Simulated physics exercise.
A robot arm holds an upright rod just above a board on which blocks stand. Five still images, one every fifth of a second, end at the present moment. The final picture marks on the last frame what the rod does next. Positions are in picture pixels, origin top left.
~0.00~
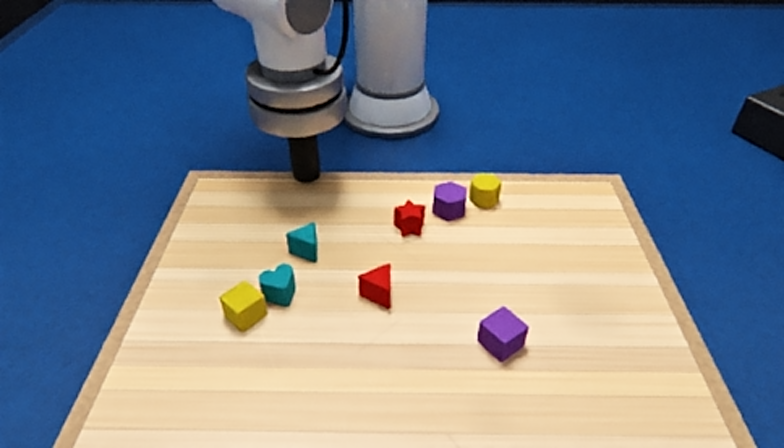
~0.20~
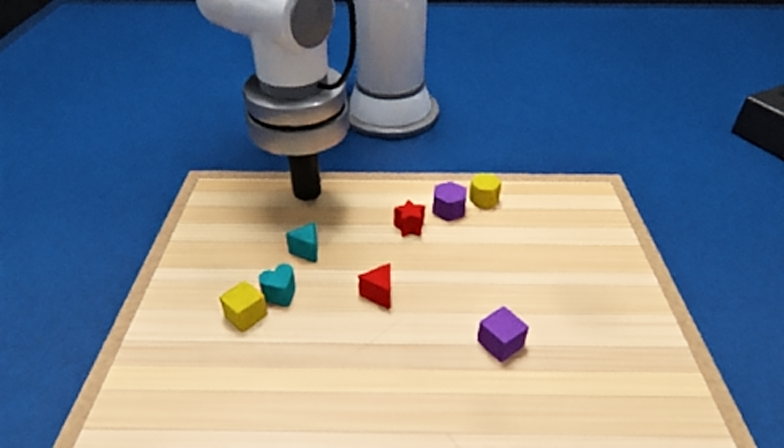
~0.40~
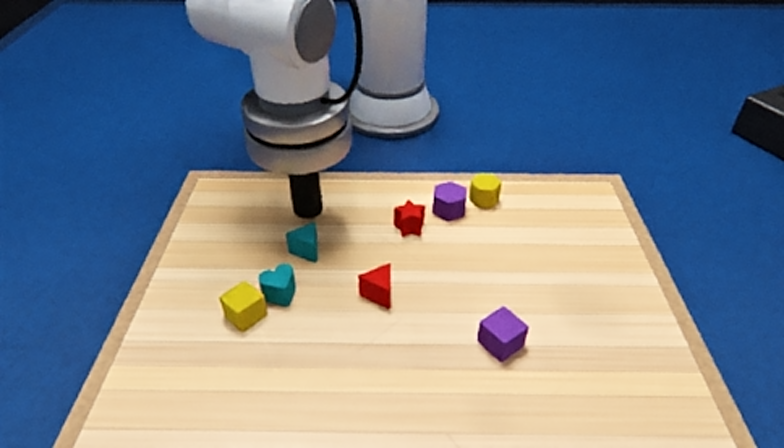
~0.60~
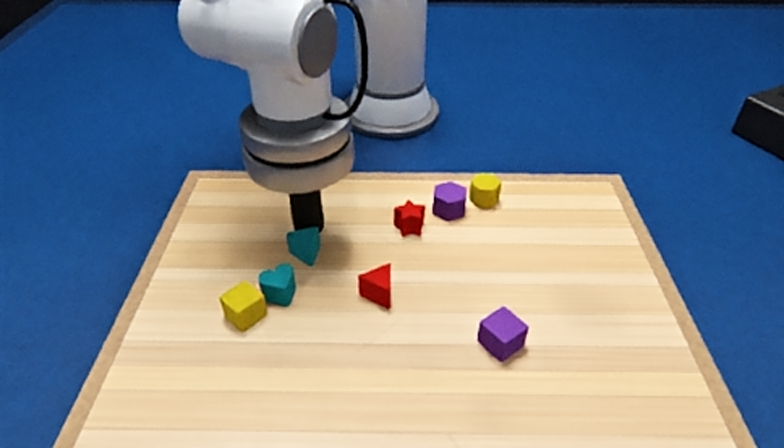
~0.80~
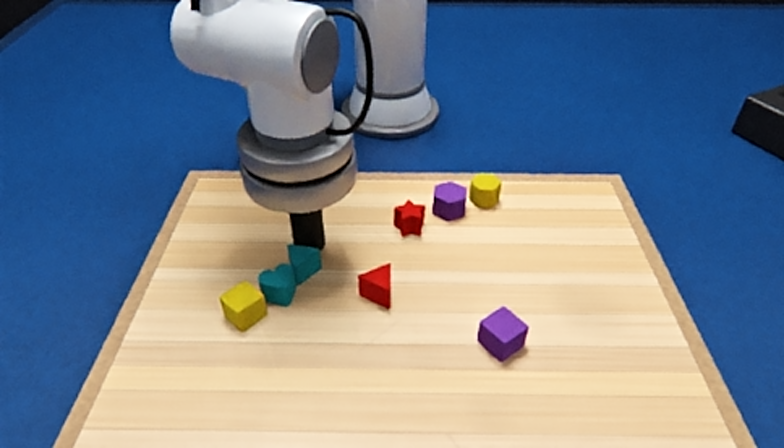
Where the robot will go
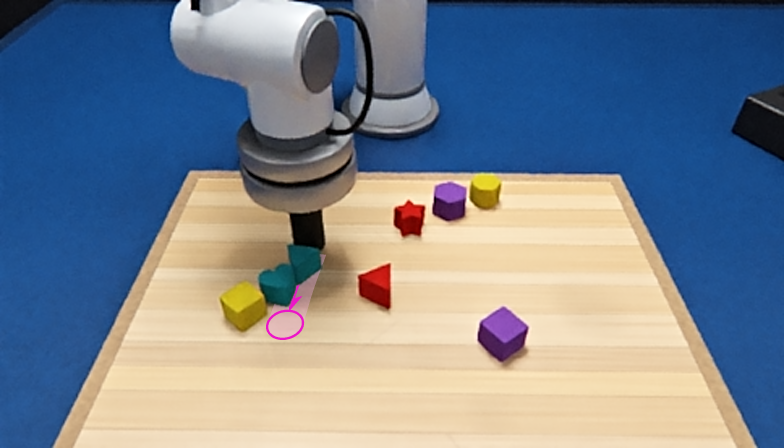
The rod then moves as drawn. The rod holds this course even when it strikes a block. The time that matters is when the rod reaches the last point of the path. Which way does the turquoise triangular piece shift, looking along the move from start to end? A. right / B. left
B: Left.
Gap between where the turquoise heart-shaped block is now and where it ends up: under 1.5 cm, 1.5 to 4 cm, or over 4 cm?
The over 4 cm band.
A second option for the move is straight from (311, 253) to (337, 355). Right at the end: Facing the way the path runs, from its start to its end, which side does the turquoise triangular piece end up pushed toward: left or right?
It's set to shift right.
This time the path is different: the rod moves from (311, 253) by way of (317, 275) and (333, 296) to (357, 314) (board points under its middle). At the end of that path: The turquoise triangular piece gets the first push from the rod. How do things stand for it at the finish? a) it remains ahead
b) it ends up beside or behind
The answer is b.
The line goes from (311, 253) directly to (285, 324).
On the path given first. One third of the way, rod (301, 267); turquoise heart-shaped block (273, 288), turned 50° clockwise; turquoise triangular piece (299, 276), turned 30° anticlockwise.
Two thirds of the way, rod (292, 291); yellow square block (237, 298), turned 15° clockwise; turquoise heart-shaped block (272, 304), turned 85° clockwise; turquoise triangular piece (306, 297), turned 50° anticlockwise.
At the end, rod (284, 317); yellow square block (237, 298), turned 15° clockwise; turquoise heart-shaped block (259, 331), turned 90° clockwise; turquoise triangular piece (310, 312), turned 85° anticlockwise; red triangular piece unmoved.
